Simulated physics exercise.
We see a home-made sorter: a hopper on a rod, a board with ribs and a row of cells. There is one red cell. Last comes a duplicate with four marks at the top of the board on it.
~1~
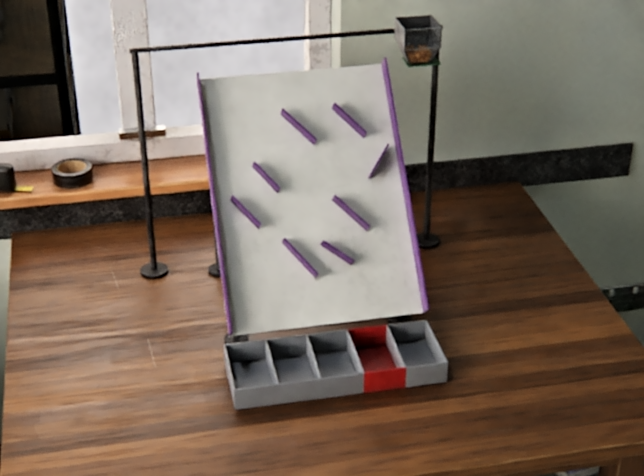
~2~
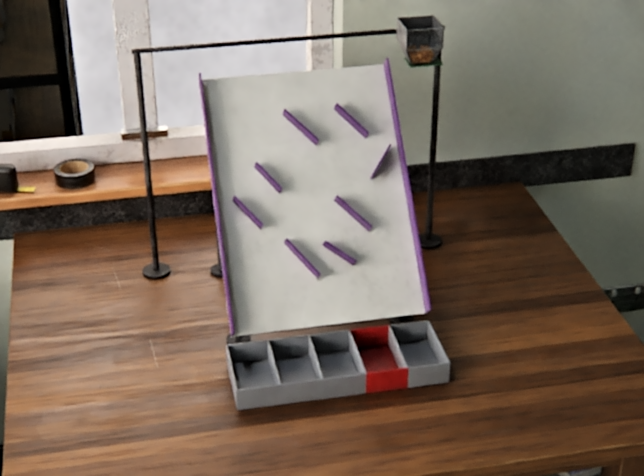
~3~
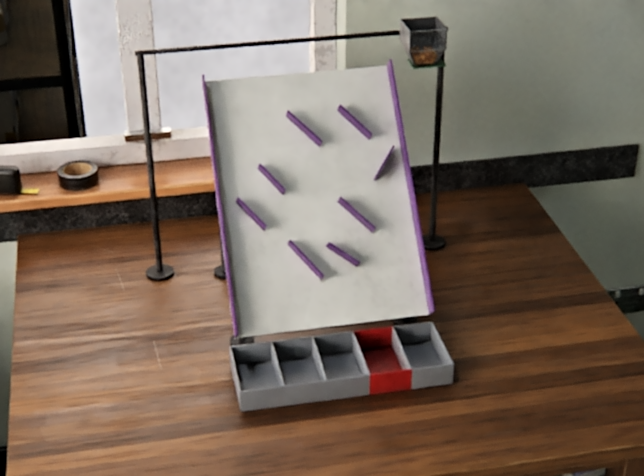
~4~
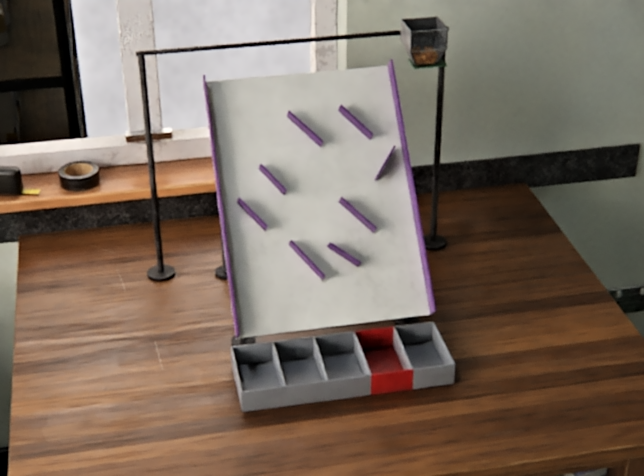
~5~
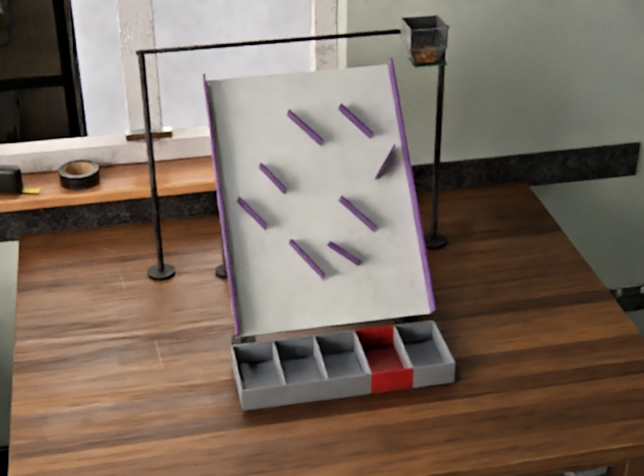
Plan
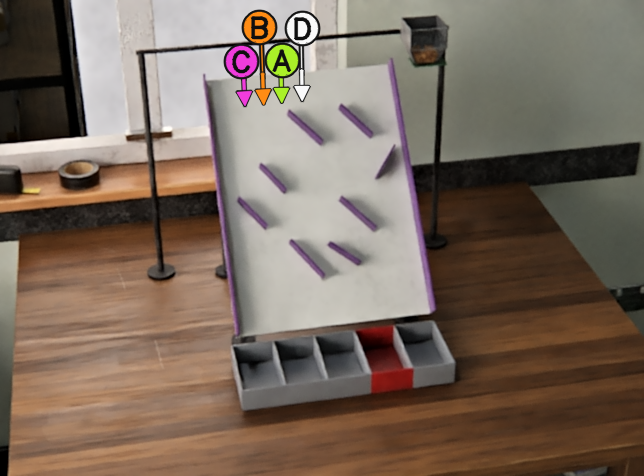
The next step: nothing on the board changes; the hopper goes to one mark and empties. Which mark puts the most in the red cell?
B works best here.
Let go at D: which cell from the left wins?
The fifth from the left.
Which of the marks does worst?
D.
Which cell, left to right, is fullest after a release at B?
It is the fourth one.
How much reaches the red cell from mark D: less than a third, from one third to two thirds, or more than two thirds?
It is less than a third.
On the marked copy, mark A meets the board at (281, 97); mark B meets the board at (263, 99); mark C meets the board at (244, 100); mark D meets the board at (302, 95).
With A, about a quarter in the red cell, about two thirds in other cells.
With B, about half in the red cell, about half in other cells.
With C, about a quarter in the red cell, most in other cells.
With D, a stray few in the red cell, nearly all in other cells.
